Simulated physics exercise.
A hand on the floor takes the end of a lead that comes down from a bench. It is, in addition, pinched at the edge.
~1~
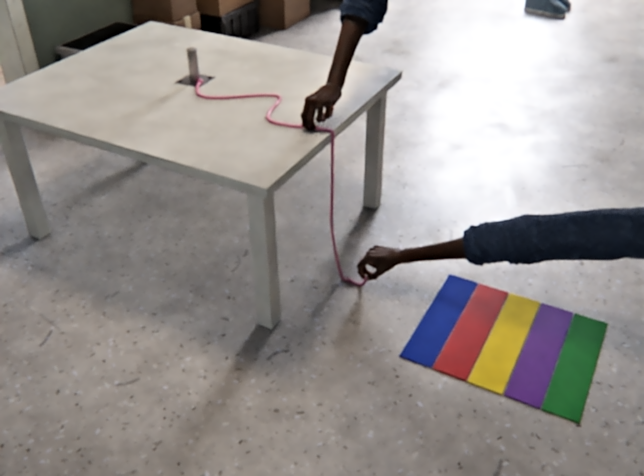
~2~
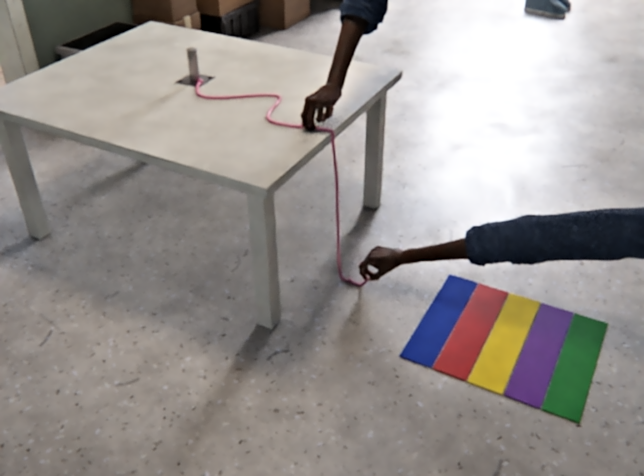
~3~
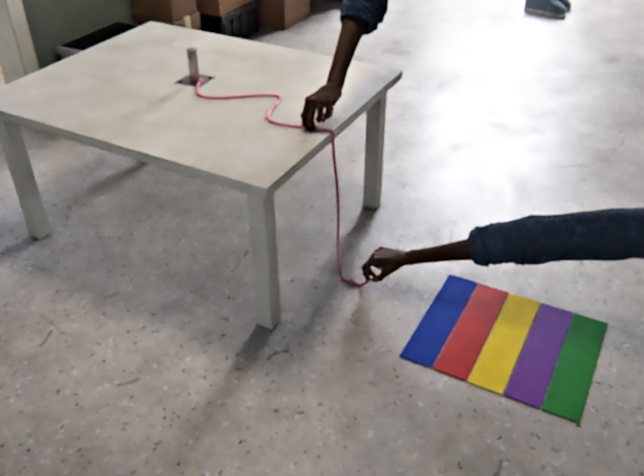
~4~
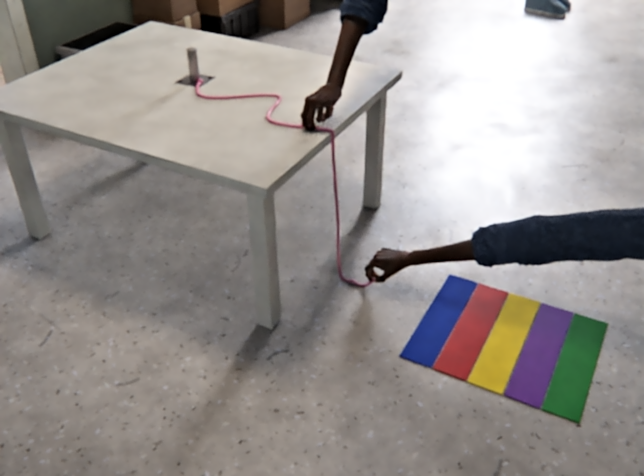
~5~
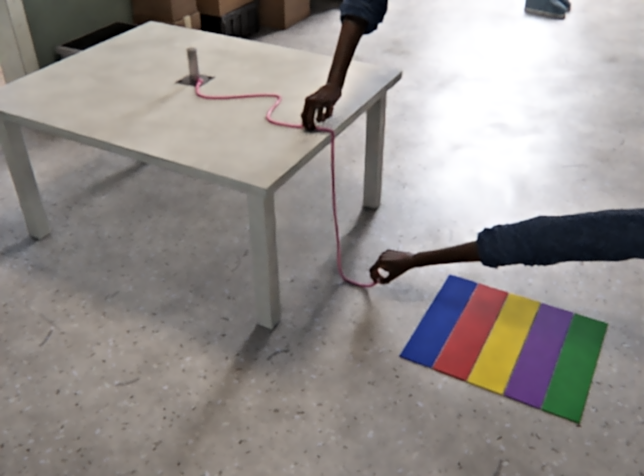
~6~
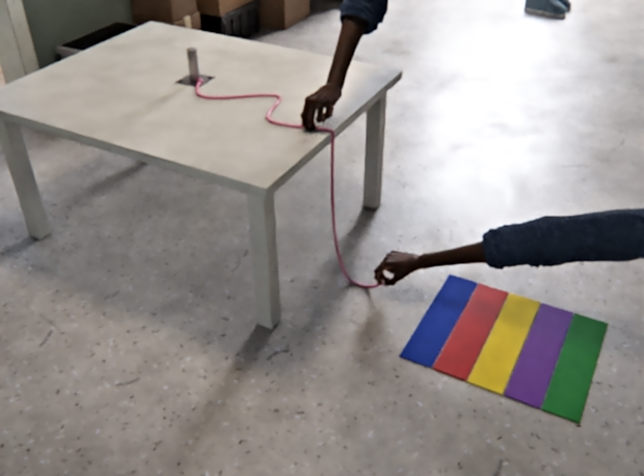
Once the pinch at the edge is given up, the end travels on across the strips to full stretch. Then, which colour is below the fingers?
The purple one is below them.
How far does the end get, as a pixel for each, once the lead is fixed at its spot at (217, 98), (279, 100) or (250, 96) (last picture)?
The three spots are (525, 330), (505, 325) and (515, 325), in that order.
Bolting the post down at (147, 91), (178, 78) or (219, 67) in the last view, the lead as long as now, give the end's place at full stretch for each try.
Roughly (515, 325), (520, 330) and (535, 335), try by try.
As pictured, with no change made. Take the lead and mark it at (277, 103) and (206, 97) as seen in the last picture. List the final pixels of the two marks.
Near (302, 114) and (233, 91).
Soon after, end near (493, 319); over red.
Then, end near (527, 330); over yellow.
At full stretch, end near (547, 337); over purple. Over purple.
